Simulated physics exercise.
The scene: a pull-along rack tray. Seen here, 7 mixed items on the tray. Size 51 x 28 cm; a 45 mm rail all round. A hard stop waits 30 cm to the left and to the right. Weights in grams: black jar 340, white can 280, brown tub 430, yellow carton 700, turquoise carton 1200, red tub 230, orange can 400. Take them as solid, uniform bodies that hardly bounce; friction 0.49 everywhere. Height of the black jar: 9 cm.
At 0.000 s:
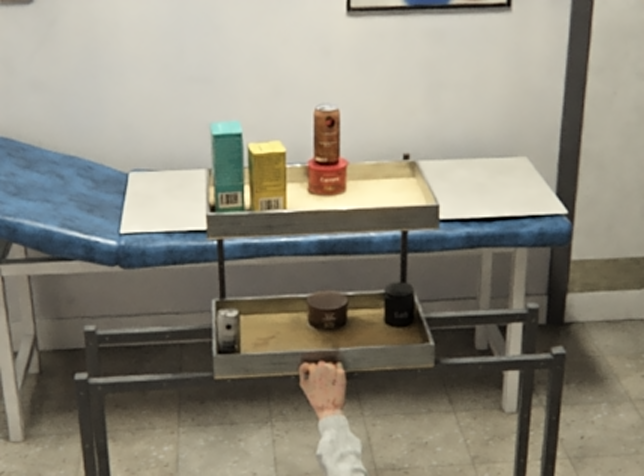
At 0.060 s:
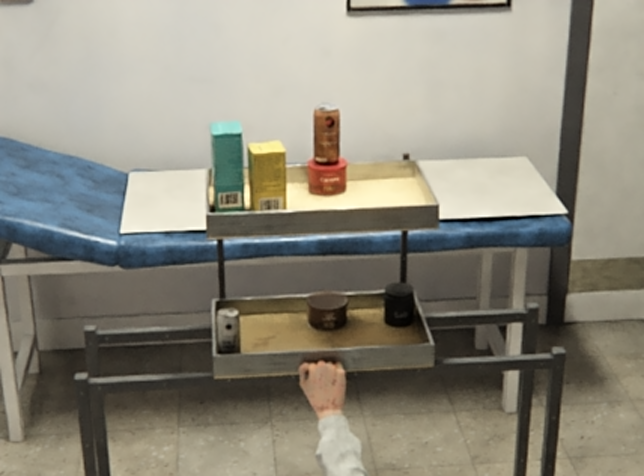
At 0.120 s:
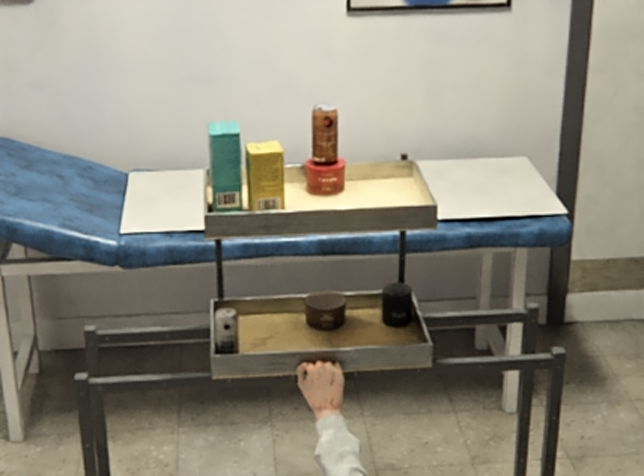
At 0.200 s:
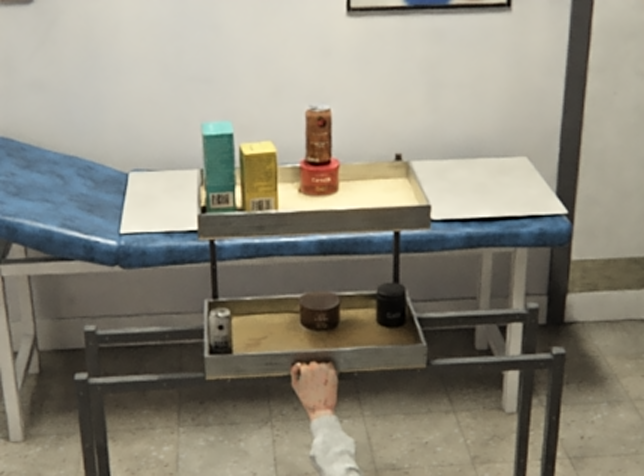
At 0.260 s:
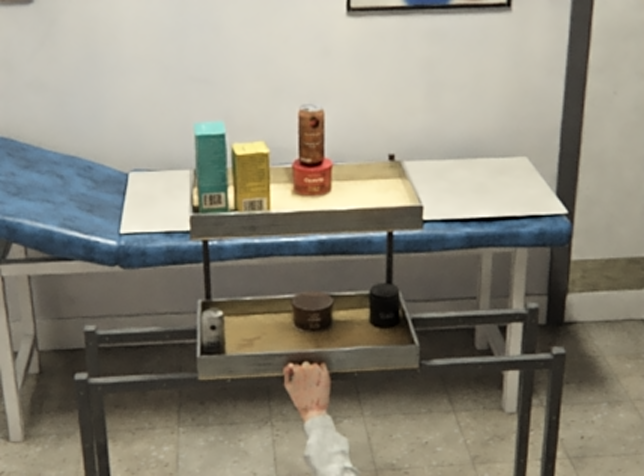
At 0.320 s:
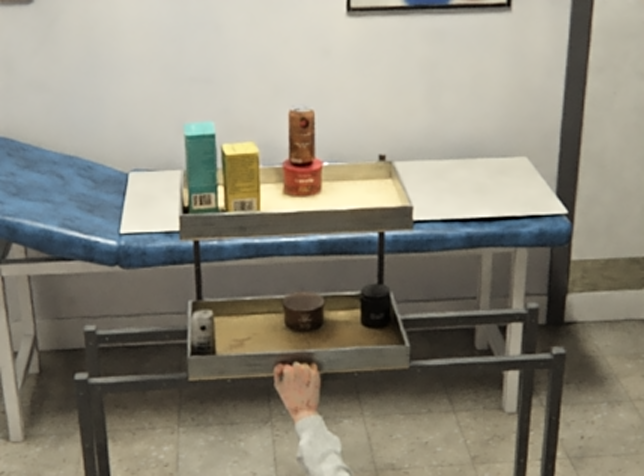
We see a two-level rack tray holding cartons, cans, tubs and a black jar in front of a blue padded table; a hand gripping the lower tray's front edge stays nearly still, then slides the rack slightly left.
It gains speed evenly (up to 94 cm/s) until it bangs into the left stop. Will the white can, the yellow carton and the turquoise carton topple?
The white can is still upright, the yellow carton is still upright, the turquoise carton is still upright.
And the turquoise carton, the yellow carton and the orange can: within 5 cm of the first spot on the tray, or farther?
The turquoise carton keeps its place; the yellow carton keeps its place; the orange can leaves its spot.
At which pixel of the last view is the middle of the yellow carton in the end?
Near (130, 188).
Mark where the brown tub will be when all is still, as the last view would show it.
Around (177, 319).
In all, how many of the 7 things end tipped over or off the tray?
In all, 1.
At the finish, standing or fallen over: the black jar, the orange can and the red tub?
The black jar is still upright; the orange can topples; the red tub stays upright.
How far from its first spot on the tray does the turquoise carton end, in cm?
Some 0 cm.
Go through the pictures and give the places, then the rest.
In the first frame, tray midway; white can (229, 335); yellow carton (268, 180); turquoise carton (228, 169).
In the second frame, tray midway; red tub (328, 176); orange can (327, 134).
In the third frame, tray midway; black jar (397, 305); brown tub (325, 311).
In the fourth frame, tray 2 cm left; red tub (320, 176); orange can (319, 135).
In the fifth frame, tray 4 cm left; black jar (384, 306); brown tub (313, 312).
In the sixth frame, tray 6 cm left; white can (204, 336); yellow carton (241, 181); turquoise carton (201, 170).
After 0.72 s, tray 30 cm left; yellow carton leaning 9° near (122, 184); turquoise carton leaning 8° near (87, 173); orange can slid 4 cm.
After 0.82 s, tray 30 cm left; turquoise carton leaning 11° near (86, 173); yellow carton leaning 8° near (125, 185); orange can leaning 13°.
After 1.12 s, tray 30 cm left; yellow carton slid 2 cm near (130, 188); orange can upside down; black jar slid 8 cm.
At rest (2.1 s), tipped over on the tray, orange can; not toppled but over 5 cm from the start, black jar and brown tub; the other 4 in place, give or take 5 cm. In the last view, white can near (100, 342), yellow carton near (130, 188).
